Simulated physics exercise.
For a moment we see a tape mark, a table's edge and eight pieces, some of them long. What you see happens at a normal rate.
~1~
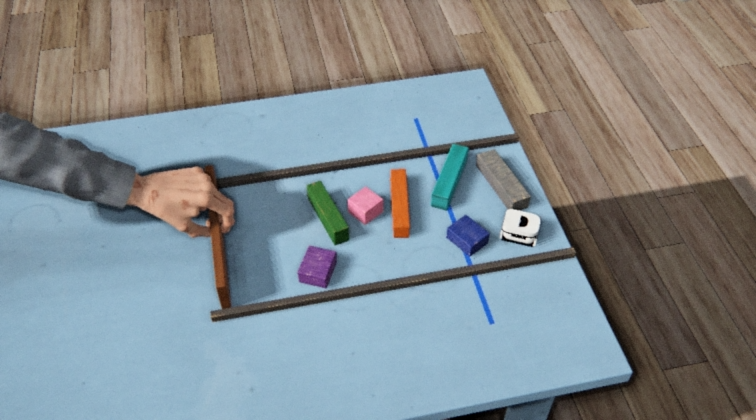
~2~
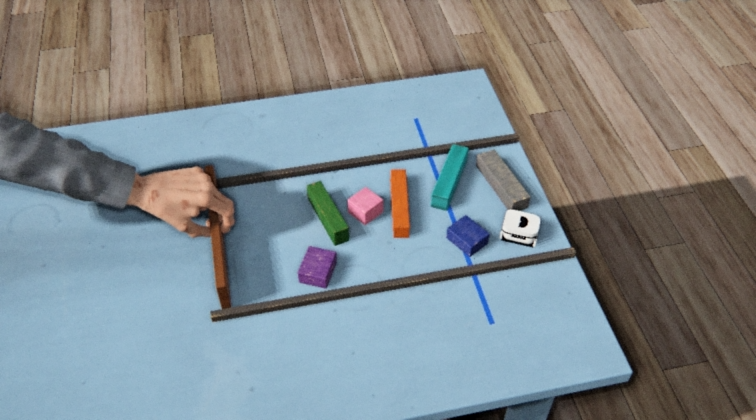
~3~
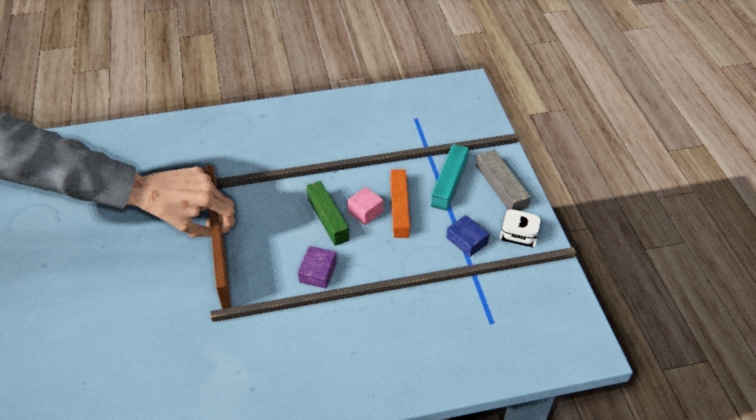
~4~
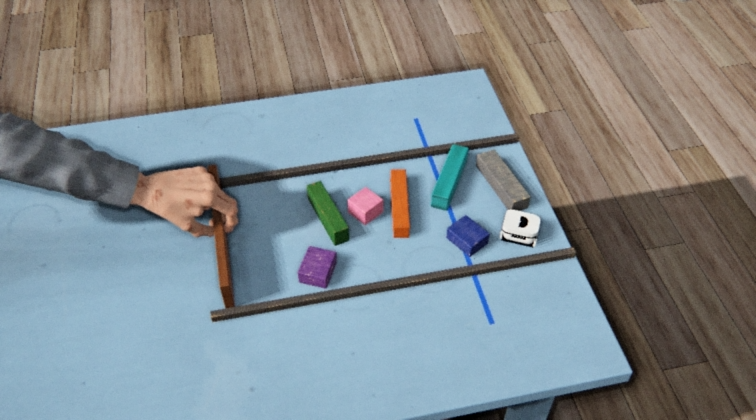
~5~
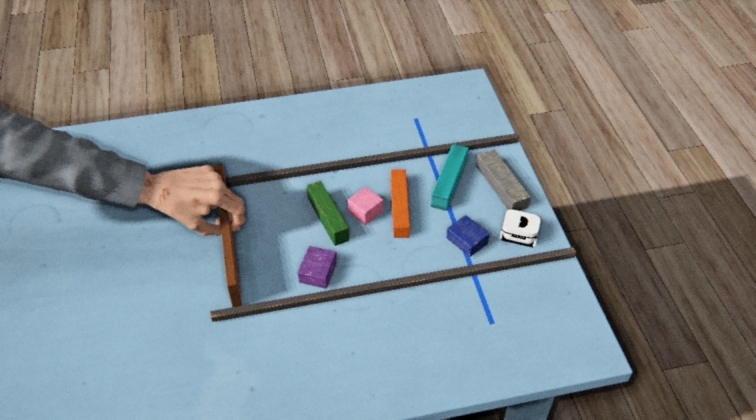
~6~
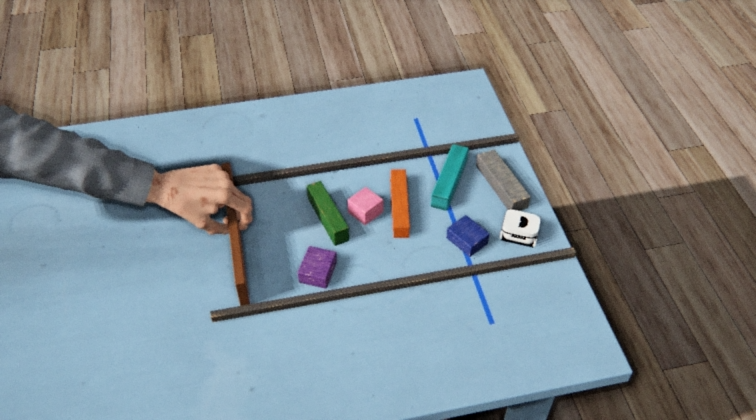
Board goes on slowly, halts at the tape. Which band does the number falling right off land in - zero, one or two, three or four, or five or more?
It lands in the zero band.
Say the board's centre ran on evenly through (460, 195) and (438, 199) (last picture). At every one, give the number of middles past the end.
First 0, then 0.
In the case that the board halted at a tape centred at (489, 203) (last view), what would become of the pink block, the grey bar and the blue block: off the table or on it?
Well, the pink block stays where it is, the grey bar comes off, and the blue block? It stays where it is.
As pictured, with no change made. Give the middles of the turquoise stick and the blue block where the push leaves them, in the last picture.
One ends up near (500, 168) and the other near (505, 237).
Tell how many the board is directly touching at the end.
At rest, 2 are in contact.
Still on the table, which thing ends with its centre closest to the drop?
Looking at the middles, it's the grey bar.
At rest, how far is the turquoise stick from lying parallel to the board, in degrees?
It measures close to 5 degrees.
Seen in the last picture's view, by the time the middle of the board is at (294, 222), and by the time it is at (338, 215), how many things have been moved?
The counts are 1 and 3.
Soon after, none off yet; grey bar at rest near (502, 181); white case at rest near (520, 229); turquoise stick at rest near (450, 177).
At rest, the number that fall off is zero.
